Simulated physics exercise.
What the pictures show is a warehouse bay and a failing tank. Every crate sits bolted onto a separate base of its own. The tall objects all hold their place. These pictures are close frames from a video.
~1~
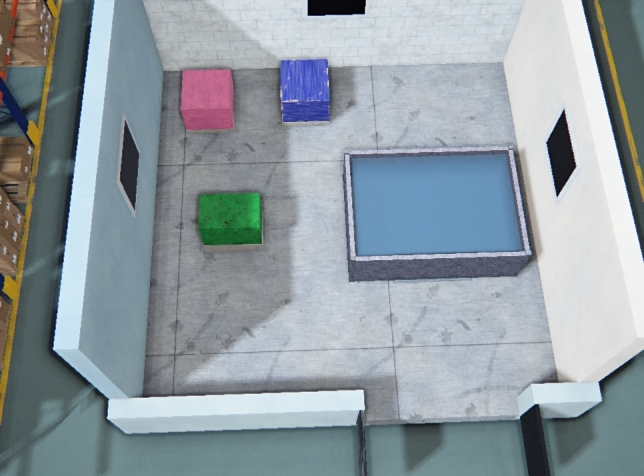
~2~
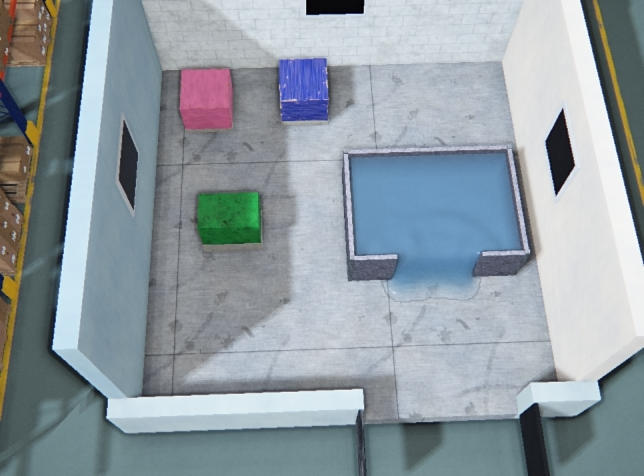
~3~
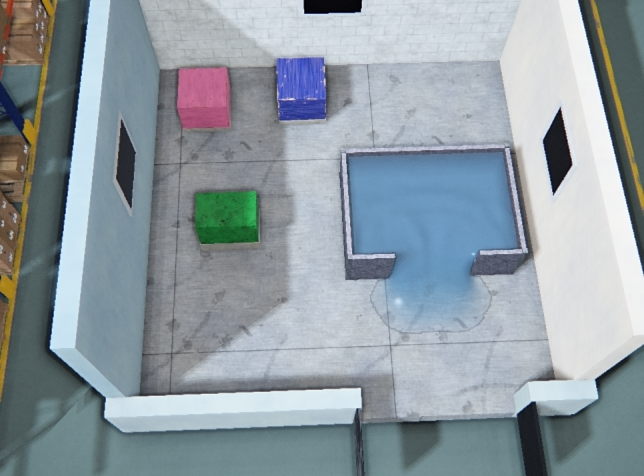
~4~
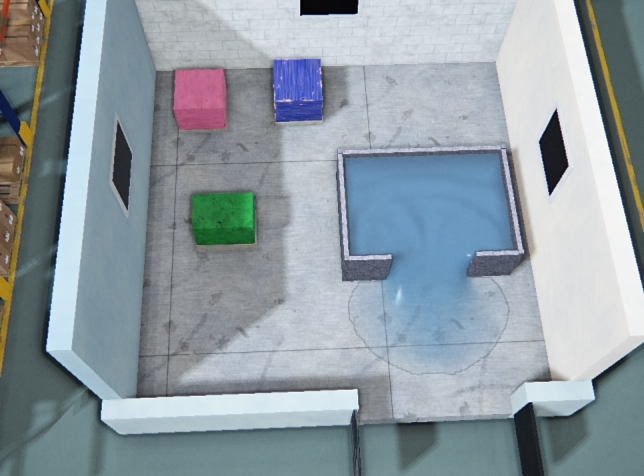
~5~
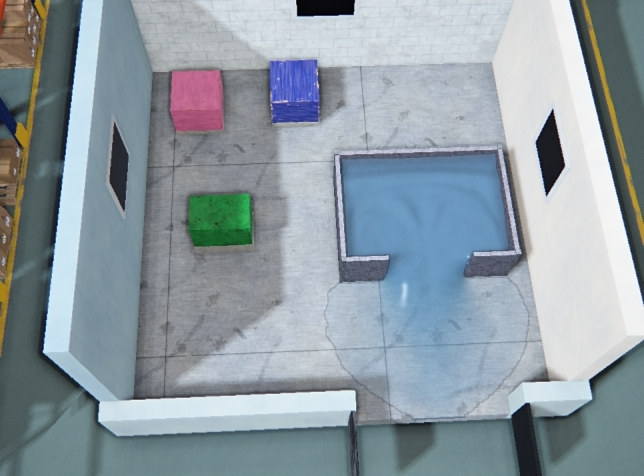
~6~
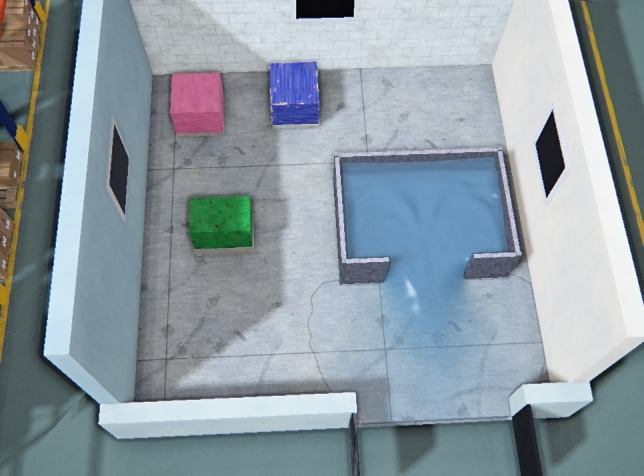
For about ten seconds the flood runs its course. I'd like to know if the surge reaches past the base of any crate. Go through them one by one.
The pink crate will be spared. The green crate will be spared. The blue crate will be spared.
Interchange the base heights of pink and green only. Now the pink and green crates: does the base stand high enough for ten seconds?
Result: The pink crate comes through fine; the green crate comes through fine.
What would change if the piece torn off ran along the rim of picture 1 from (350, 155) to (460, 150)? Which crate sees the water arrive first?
It is the blue one.
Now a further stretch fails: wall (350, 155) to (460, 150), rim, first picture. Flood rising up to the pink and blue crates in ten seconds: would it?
Pink crate is soaked; blue crate takes water.
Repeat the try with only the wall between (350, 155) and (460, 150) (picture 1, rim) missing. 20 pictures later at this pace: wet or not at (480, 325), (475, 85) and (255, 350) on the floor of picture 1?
In order: Spared, swamped, spared.
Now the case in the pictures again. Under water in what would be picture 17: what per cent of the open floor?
That comes to about 25 per cent.
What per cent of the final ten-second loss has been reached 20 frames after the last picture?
It should be close to 60 percent by then.
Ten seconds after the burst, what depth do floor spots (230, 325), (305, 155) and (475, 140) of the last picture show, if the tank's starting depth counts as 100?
Going in order, roughly 4, 2 and 2 %.
A moment on, water covers 20 % of the floor; the pink crate not reached, the green crate not reached, the blue crate not reached.
Next, water covers 25 % of the floor; the pink crate not reached, the green crate not reached, the blue crate not reached.
Then, water covers 40 % of the floor; the pink crate not reached, the green crate not reached, the blue crate not reached.
Later, water covers 55 % of the floor; the pink crate water round its plinth, the green crate water round its plinth, the blue crate not reached.
In the end, water covers 80 % of the floor; the pink crate stayed above the water, the green crate stayed above the water, the blue crate stayed above the water.
